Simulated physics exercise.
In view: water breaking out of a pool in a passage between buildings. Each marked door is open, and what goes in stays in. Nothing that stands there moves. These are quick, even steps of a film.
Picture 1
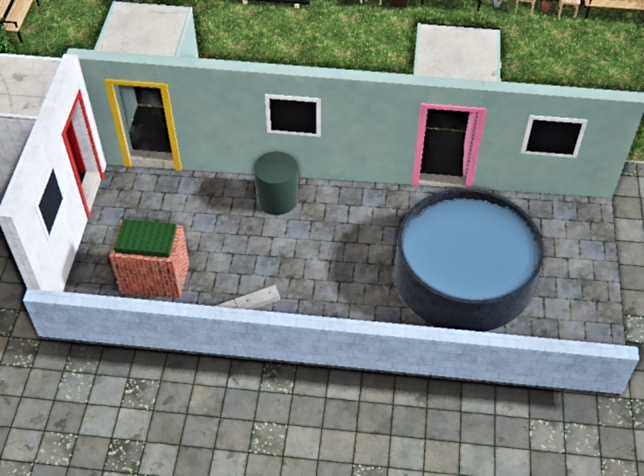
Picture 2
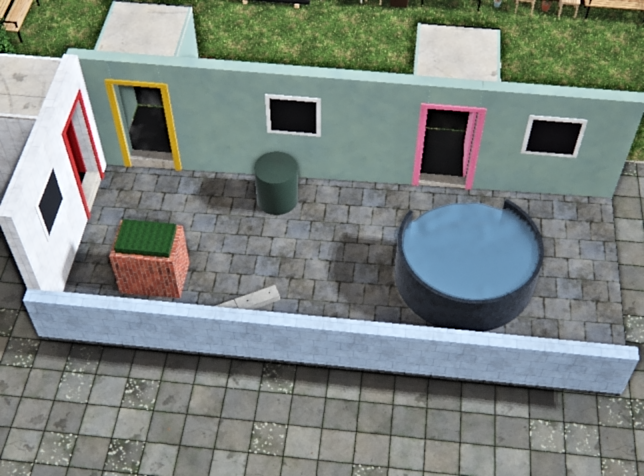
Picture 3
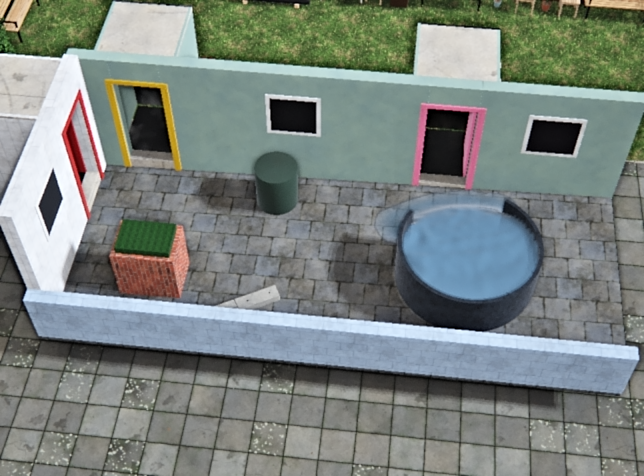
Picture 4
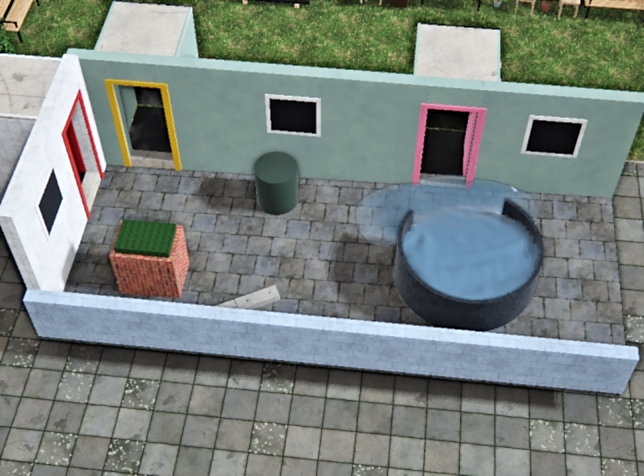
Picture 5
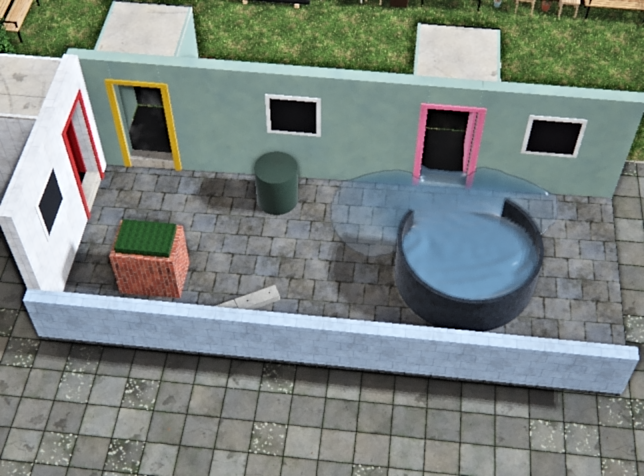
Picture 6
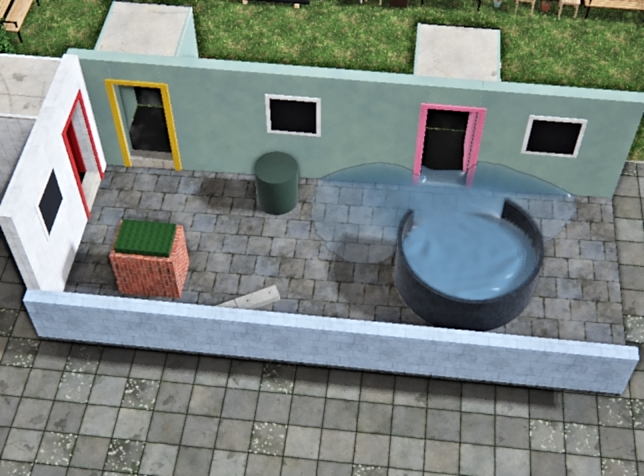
In a walled paved yard, still water in a round dark tank breaks through a gap at the back, spreading toward the pink-framed doorway.
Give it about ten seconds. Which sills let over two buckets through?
One by one: The red door holds within the limit; the yellow door holds within the limit; the pink door floods.
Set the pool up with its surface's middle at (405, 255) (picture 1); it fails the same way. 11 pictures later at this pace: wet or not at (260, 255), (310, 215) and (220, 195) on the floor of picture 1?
In turn: Covered, under water, flooded.
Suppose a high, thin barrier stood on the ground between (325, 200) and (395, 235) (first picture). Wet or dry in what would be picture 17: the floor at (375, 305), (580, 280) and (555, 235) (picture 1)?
In that order: Free of water, flooded, flooded.
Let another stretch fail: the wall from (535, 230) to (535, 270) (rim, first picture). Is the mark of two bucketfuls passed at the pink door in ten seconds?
Pink door is under.
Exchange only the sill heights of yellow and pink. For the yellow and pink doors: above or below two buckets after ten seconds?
One by one: Yellow takes more; pink lets more in.
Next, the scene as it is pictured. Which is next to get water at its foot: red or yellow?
First comes the yellow-painted one.
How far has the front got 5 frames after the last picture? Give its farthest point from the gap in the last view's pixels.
Around (177, 172).
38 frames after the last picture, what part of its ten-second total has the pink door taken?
Near 100 in a hundred.
A moment on, water covers 25 % of the floor; the red door not reached, the yellow door not reached, the pink door far over two buckets in.
Next, water covers 50 % of the floor; the red door wet at the sill, nothing in, the yellow door wet at the sill, nothing in, the pink door far over two buckets in.
Then, water covers 75 % of the floor; the red door wet at the sill, nothing in, the yellow door wet at the sill, nothing in, the pink door far over two buckets in.
Later, water covers 90 % of the floor; the red door wet at the sill, nothing in, the yellow door wet at the sill, nothing in, the pink door far over two buckets in.
In the end, water covers 90 % of the floor; the red door wet at the sill, nothing in, the yellow door wet at the sill, nothing in, the pink door far over two buckets in.
